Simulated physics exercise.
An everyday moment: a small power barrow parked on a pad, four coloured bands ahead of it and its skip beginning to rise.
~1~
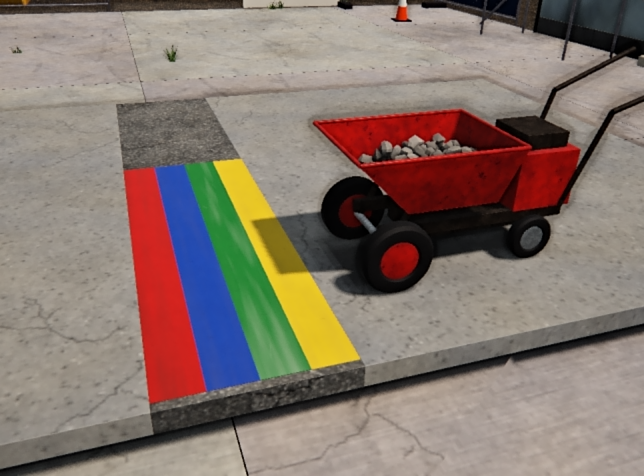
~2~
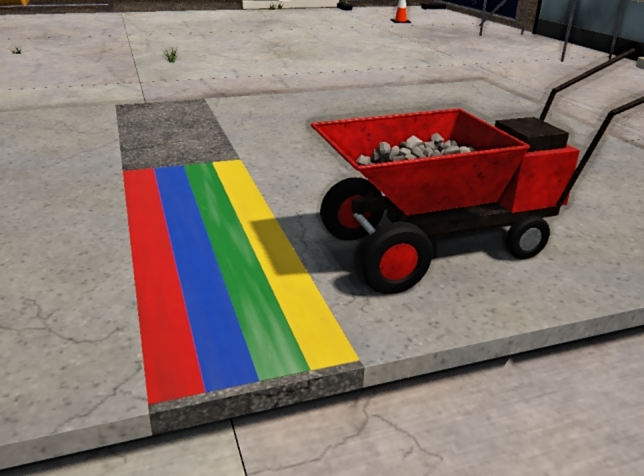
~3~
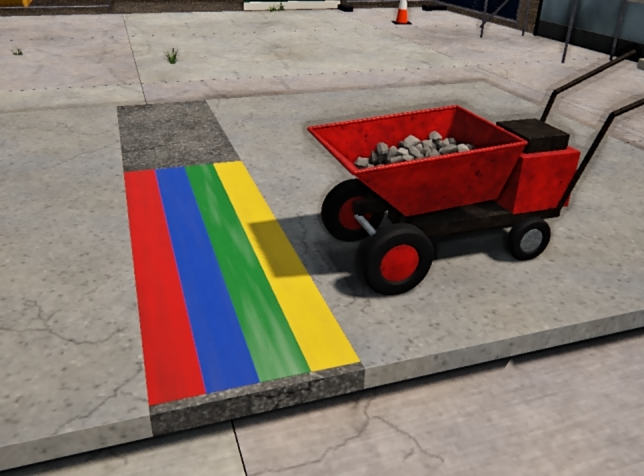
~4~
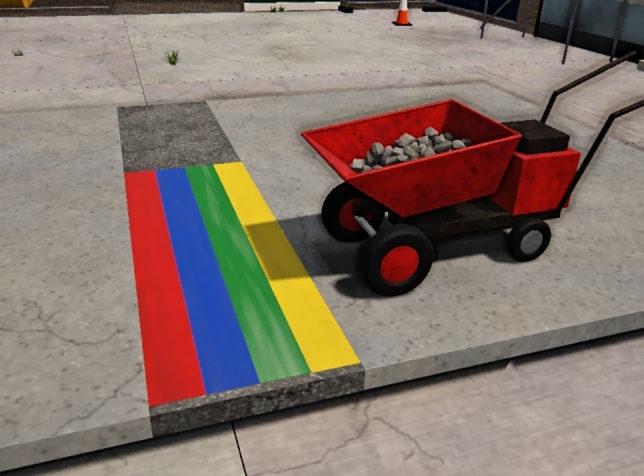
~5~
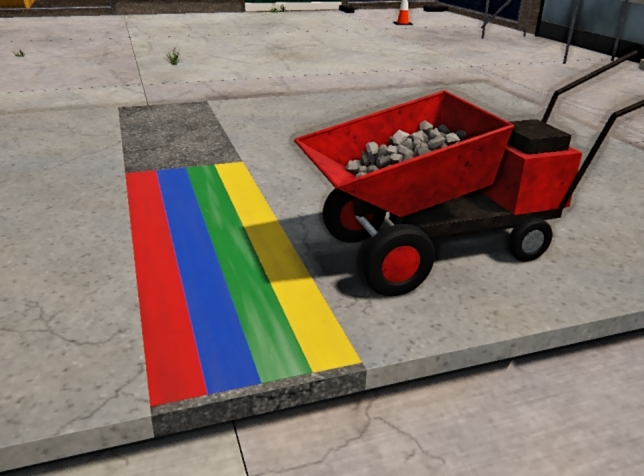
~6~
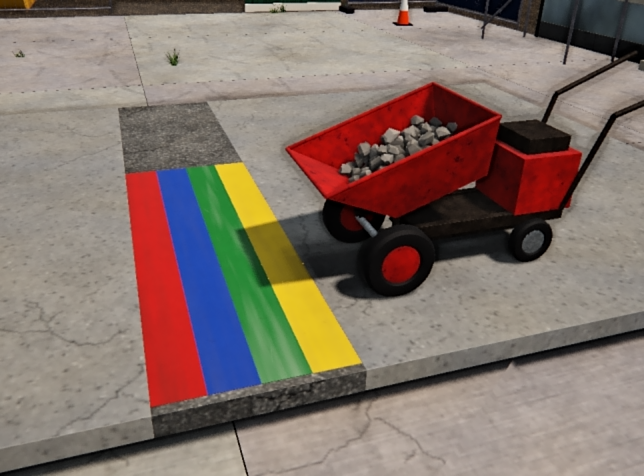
Red skip of a parked power barrow tilting gradually forward with its load of broken stones, facing four coloured bands on the left.
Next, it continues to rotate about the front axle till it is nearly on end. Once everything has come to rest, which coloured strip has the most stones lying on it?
Green.
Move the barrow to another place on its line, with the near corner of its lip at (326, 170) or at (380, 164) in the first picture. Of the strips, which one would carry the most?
Taking them in order, it would be the blue strip and then the green one.
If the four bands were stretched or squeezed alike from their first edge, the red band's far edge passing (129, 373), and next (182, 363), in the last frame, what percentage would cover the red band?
Roughly 10 per cent, then roughly 10 per cent.
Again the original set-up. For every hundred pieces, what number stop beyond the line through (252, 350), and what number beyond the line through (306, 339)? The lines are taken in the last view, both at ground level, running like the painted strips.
Around 30 percent for the first and 70 percent for the second.
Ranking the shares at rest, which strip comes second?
The next one is the strip in blue.
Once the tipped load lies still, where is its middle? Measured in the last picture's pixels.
Near (231, 282).
Shortly afterwards, skip tipped steeply; the whole lot in the skip.
Next, skip tipped right over; near two thirds in the skip; only a few over the yellow strip; near a quarter over the green strip; a little over the blue strip.
Some moments later, skip tipped right over; near a third in the skip; only a few over the yellow strip; near a third over the green strip; near a quarter over the blue strip; a little over the red strip; only a few off the paint.
In the end, skip tipped right over; near a third in the skip; only a few over the yellow strip; near a third over the green strip; near a quarter over the blue strip; a little over the red strip; only a few off the paint.
